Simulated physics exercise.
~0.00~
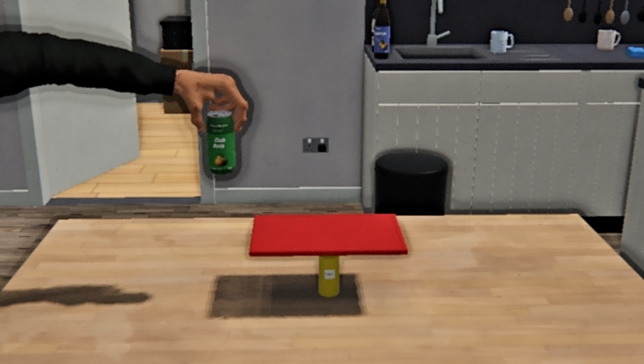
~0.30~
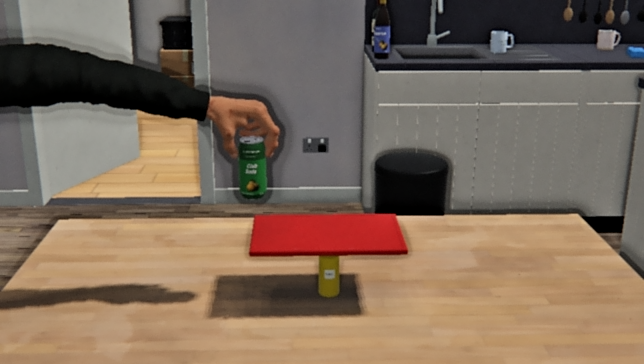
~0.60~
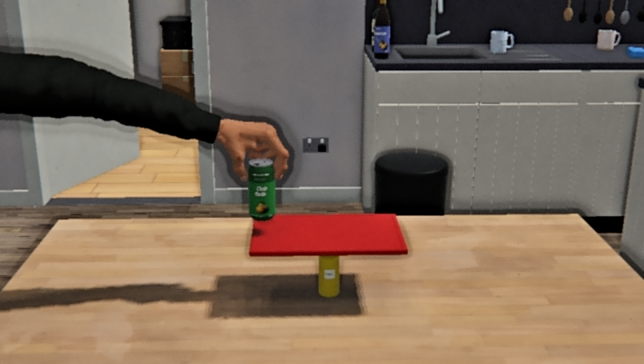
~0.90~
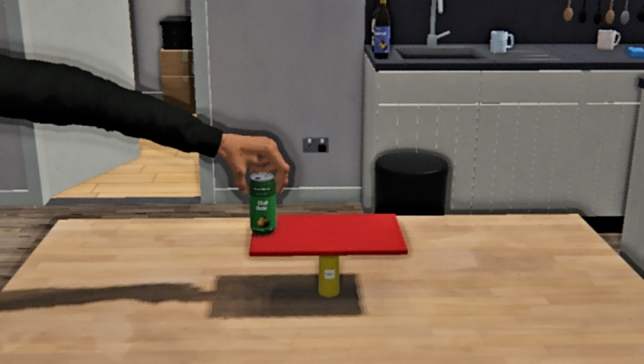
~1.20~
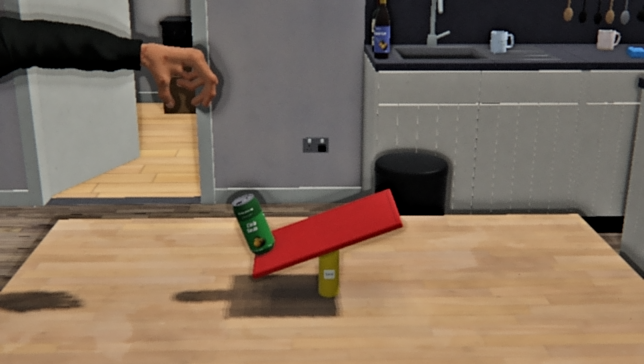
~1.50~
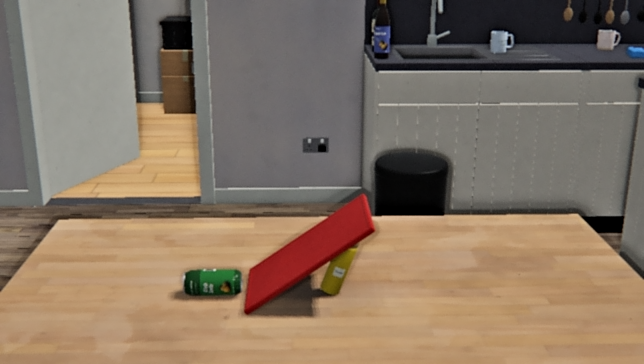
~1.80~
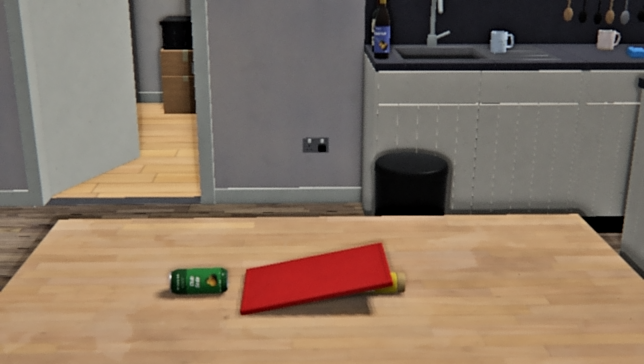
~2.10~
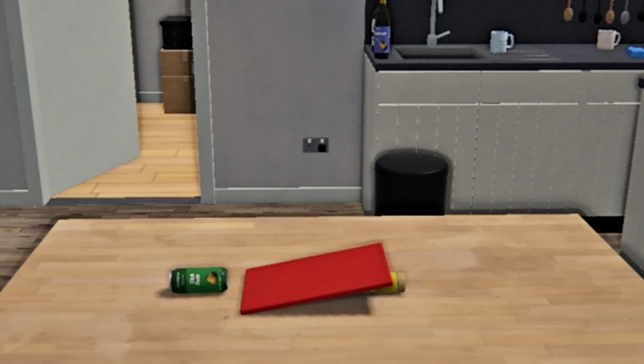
In a kitchen, a red board lies balanced on an upright yellow shaker on a wooden table while a hand brings in a green can from the left. The hand moves right and lowers the can upright onto the board's left end. As it lets go and draws back, the board tips down to the left and the can leans with it. The can drops onto the table on its side, while the board slides down steeply and the shaker tilts right. The shaker falls over too, and everything comes to rest, the board slanting against the toppled shaker and the can lying to the left.
